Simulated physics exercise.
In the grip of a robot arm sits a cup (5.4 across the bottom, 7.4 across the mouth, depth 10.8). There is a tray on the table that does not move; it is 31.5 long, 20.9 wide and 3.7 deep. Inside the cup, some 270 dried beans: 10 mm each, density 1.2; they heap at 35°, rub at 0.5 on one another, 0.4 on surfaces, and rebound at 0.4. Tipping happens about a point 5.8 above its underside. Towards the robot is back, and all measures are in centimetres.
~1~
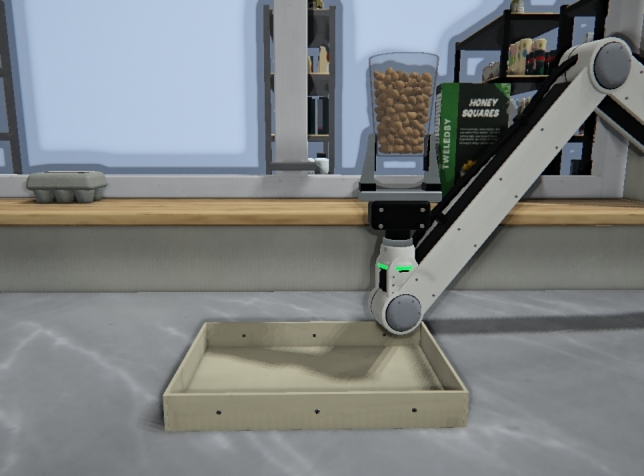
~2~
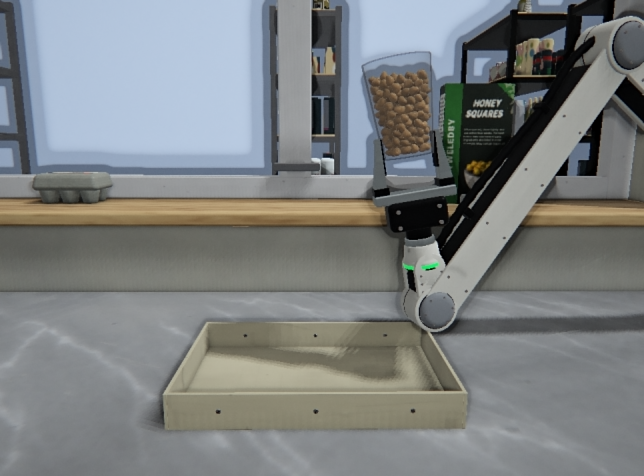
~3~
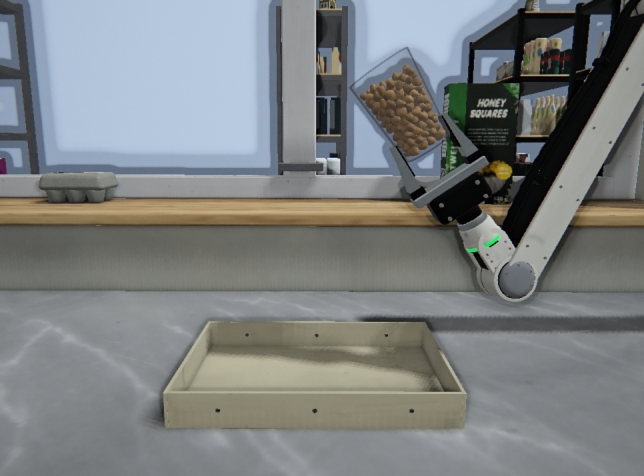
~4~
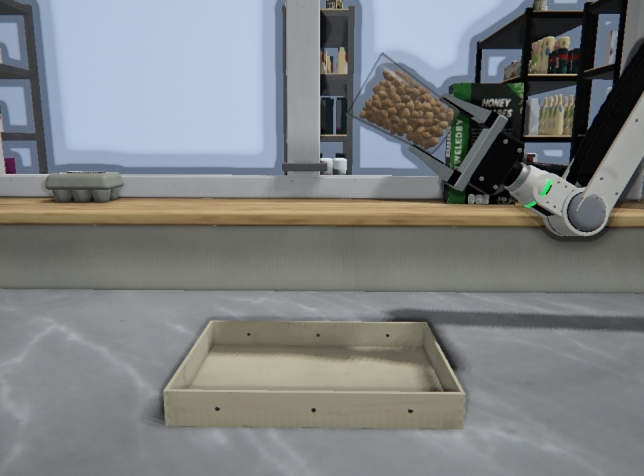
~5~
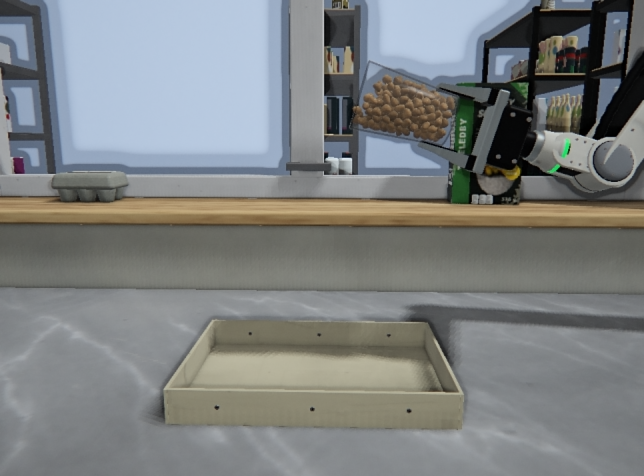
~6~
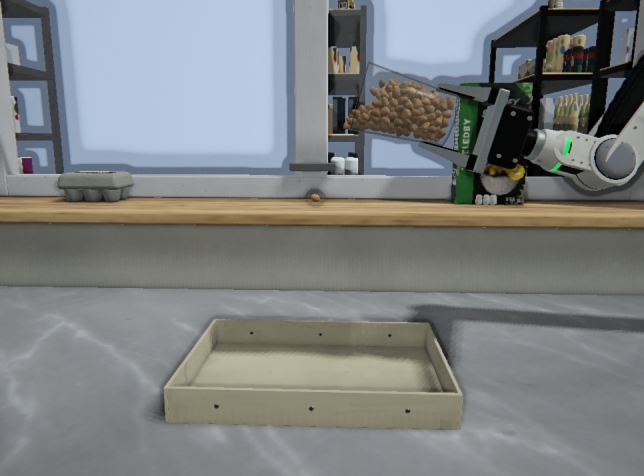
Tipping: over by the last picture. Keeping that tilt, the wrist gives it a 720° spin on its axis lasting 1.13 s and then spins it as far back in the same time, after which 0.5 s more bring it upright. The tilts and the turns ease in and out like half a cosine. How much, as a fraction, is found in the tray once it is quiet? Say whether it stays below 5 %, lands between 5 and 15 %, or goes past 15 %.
It goes past 15 %.
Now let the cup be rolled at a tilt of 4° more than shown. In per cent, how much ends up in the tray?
40 %.
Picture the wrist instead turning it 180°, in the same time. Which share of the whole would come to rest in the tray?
15 %.
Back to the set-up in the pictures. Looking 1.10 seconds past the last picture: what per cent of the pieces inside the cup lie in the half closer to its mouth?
My estimate is some 45 per cent.
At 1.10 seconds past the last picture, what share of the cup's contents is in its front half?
About 55 %.
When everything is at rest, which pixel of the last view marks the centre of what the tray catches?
At about (284, 375).
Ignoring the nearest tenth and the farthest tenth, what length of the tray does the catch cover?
Length of tray covered: Approx. 14 cm.
Then, 1.10 s later, tipped 75°, highest piece 37 above the table; 226 in the cup, 41 in the tray, 4 in flight or on a rim.
Then, 2.21 s later, tipped 75°, highest piece 36 above the table; 198 in the cup, 69 in the tray, 4 in flight or on a rim.
Then, 2.96 s later, upright, highest piece 39 above the table; 193 in the cup, 78 in the tray.
Then, 3.66 s later, upright, highest piece 39 above the table; 193 in the cup, 78 in the tray.
At rest, 193 in the cup, 78 in the tray. That is 29 % in the tray.
